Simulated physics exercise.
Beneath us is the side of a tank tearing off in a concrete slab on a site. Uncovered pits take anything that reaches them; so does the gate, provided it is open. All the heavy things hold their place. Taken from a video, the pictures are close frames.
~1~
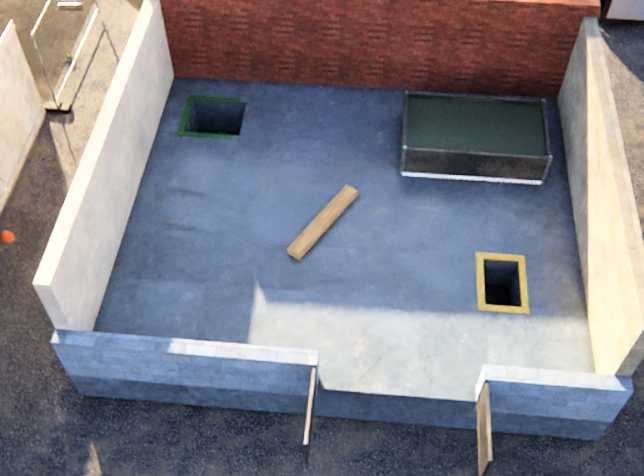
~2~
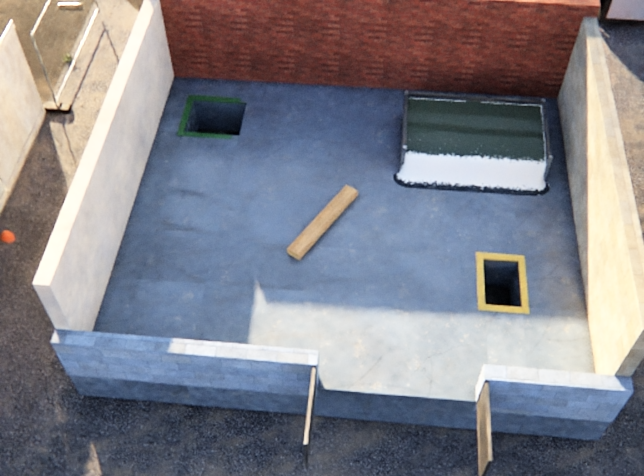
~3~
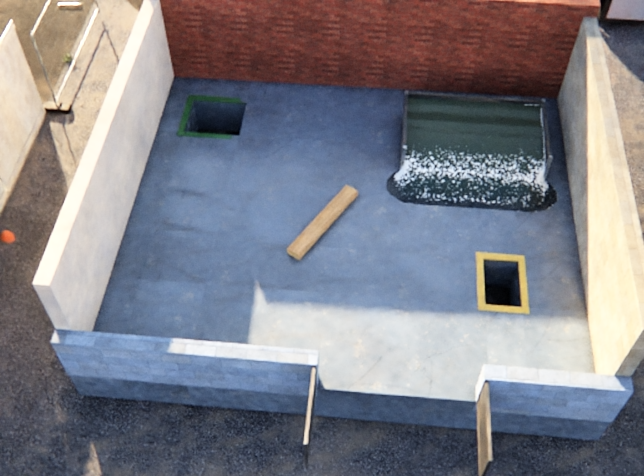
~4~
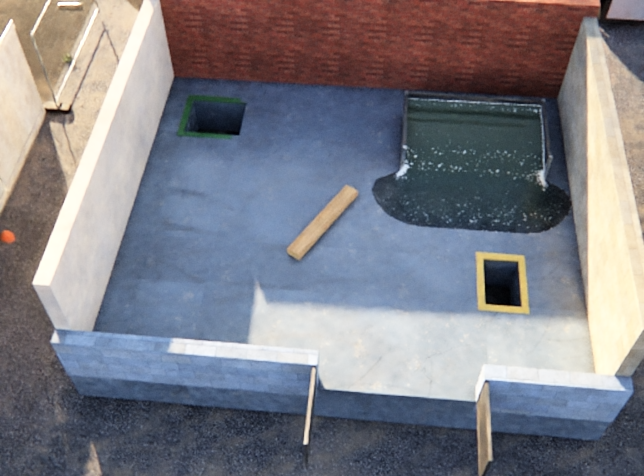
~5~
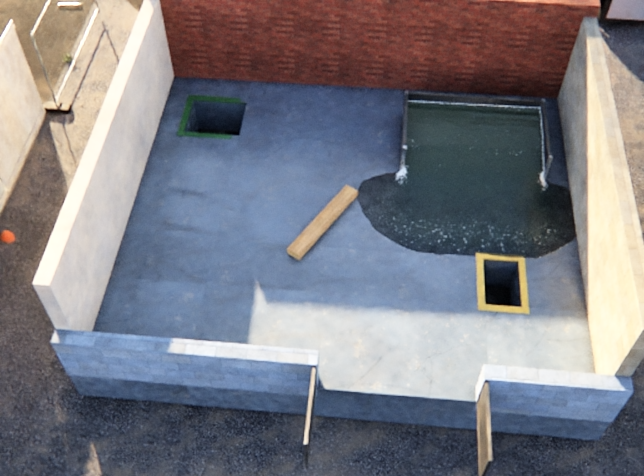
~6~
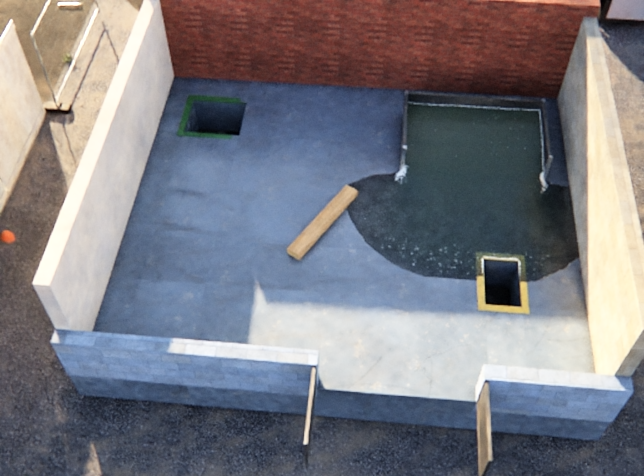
Dark water bursts from the open tank and spreads across the slab, reaching the yellow-edged hole.
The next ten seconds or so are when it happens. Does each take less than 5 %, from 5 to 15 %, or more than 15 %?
Gate: Past fifteen per cent. Yellow pit: Past fifteen per cent. Green pit: Beneath five per cent.
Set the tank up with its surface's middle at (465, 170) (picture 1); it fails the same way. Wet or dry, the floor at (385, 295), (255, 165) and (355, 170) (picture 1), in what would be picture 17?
In order: Inundated, then unflooded, then unflooded.
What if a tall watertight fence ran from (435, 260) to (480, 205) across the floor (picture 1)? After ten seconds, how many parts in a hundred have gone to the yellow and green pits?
I'd say the yellow pit takes roughly 15 %, the green pit roughly 6 %.
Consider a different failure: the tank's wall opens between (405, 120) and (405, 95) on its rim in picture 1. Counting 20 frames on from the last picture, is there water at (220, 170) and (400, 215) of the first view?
The first ends up soaked, the second ends up unsoaked.
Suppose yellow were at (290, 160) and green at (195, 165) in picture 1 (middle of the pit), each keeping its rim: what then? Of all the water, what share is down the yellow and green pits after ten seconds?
Yellow share 0%, green share 4%.
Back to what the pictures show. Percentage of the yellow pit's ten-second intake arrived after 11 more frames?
I'd put it at about 45 per cent.
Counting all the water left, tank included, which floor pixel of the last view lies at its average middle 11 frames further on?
Centre of the water: Near (465, 230).
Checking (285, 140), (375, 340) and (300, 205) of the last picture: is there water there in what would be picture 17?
Taking them as listed, I'd call them high and dry, soaked through and high and dry.
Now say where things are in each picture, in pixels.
Still water in the open tank at (475, 127), in the first picture.
The front is at (400, 180), out from the gap at (473, 168), in the second picture.
The front is at (393, 190), out from the gap at (473, 170), in the third picture.
The front is at (379, 196), out from the gap at (473, 171), in the fourth picture.
Water pours out at (473, 171) and has run to (381, 227), in the fifth picture.
The front is at (403, 264), out from the gap at (473, 171), in the sixth picture.
A moment on, water covers 30 % of the floor; the gate 0 %, the yellow pit 5 %, the green pit 0 %.
Next, water covers 40 % of the floor; the gate 5 %, the yellow pit 11 %, the green pit 0 %.
Then, water covers 45 % of the floor; the gate 17 %, the yellow pit 16 %, the green pit 0 %.
Later, water covers 50 % of the floor; the gate 25 %, the yellow pit 21 %, the green pit 0 %.
In the end, water covers 60 % of the floor; the gate 28 %, the yellow pit 25 %, the green pit 1 %.
